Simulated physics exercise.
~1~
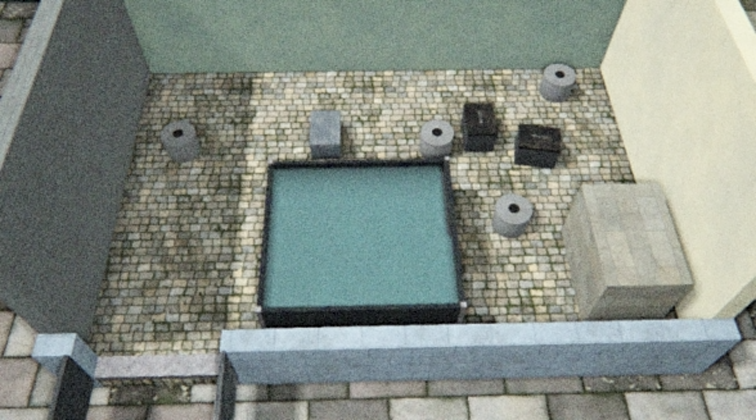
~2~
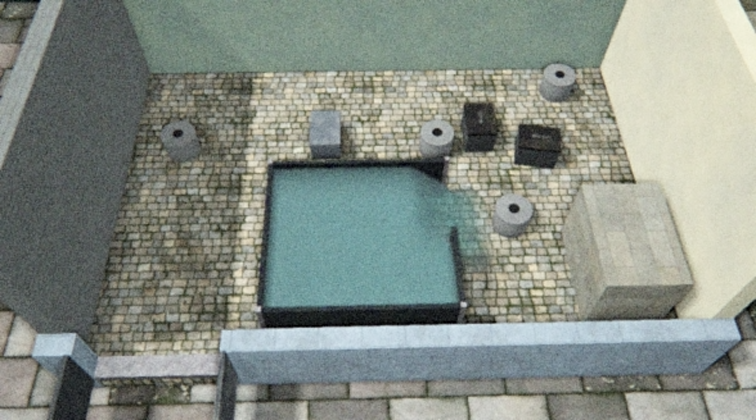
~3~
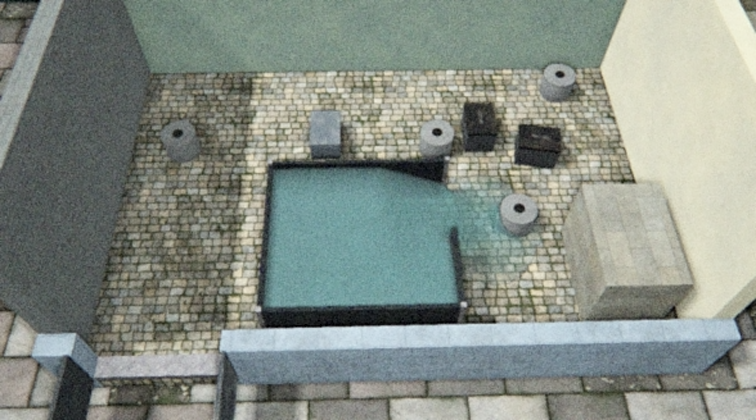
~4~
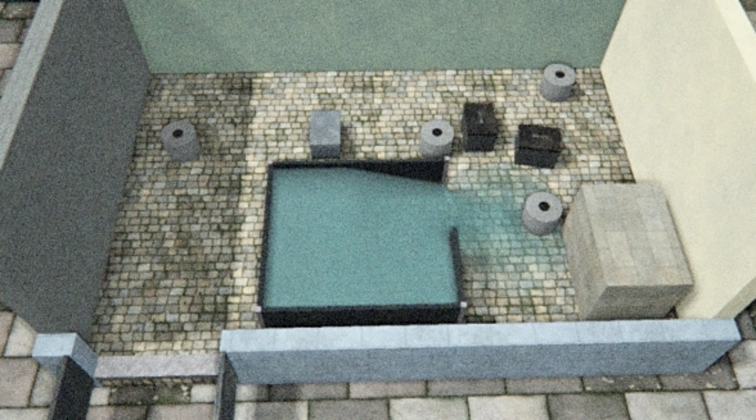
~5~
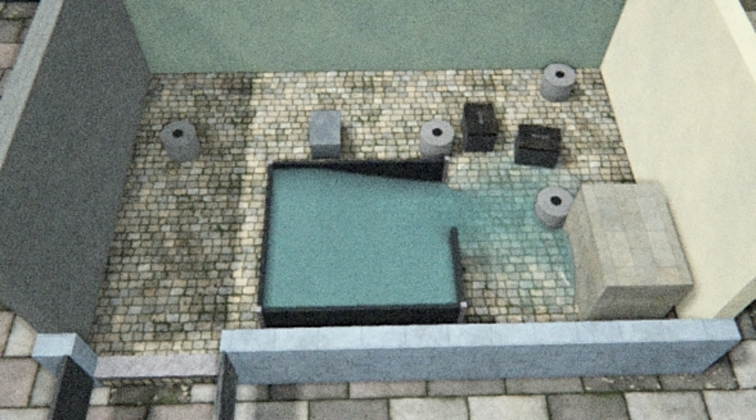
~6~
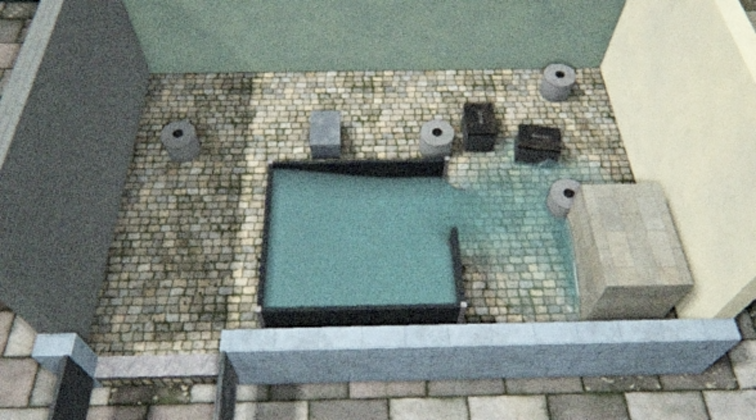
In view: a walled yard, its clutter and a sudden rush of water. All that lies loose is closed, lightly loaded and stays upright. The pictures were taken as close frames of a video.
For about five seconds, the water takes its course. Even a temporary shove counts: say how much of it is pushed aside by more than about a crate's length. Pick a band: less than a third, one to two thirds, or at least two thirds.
The fraction is one to two thirds of them.
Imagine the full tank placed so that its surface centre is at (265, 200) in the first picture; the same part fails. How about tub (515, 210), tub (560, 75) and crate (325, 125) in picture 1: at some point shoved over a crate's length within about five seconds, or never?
Taking them in order, went past that, went past that, fell short.
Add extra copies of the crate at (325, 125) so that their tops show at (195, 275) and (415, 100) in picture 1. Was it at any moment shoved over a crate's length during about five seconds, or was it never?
First remains in place, second driven off.
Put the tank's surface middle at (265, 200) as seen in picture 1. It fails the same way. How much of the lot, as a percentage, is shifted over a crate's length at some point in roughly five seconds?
My reckoning says roughly 70 percent.
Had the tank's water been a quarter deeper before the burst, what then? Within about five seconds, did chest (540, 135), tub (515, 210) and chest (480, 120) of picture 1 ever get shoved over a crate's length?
Going through them, I'd say got there, then got there, then got there.
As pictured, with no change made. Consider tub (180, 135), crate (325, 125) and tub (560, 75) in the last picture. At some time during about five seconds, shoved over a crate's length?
As listed: Falls short, falls short and travels that far.
A moment on, 1 of 7 are well off their spots; 0 afloat.
Next, 2 of 7 are well off their spots; 1 afloat.
Later, 3 of 7 are well off their spots; 2 afloat.
In the end, 3 of 7 are well off their spots, and 3 have been at some point; 0 afloat.
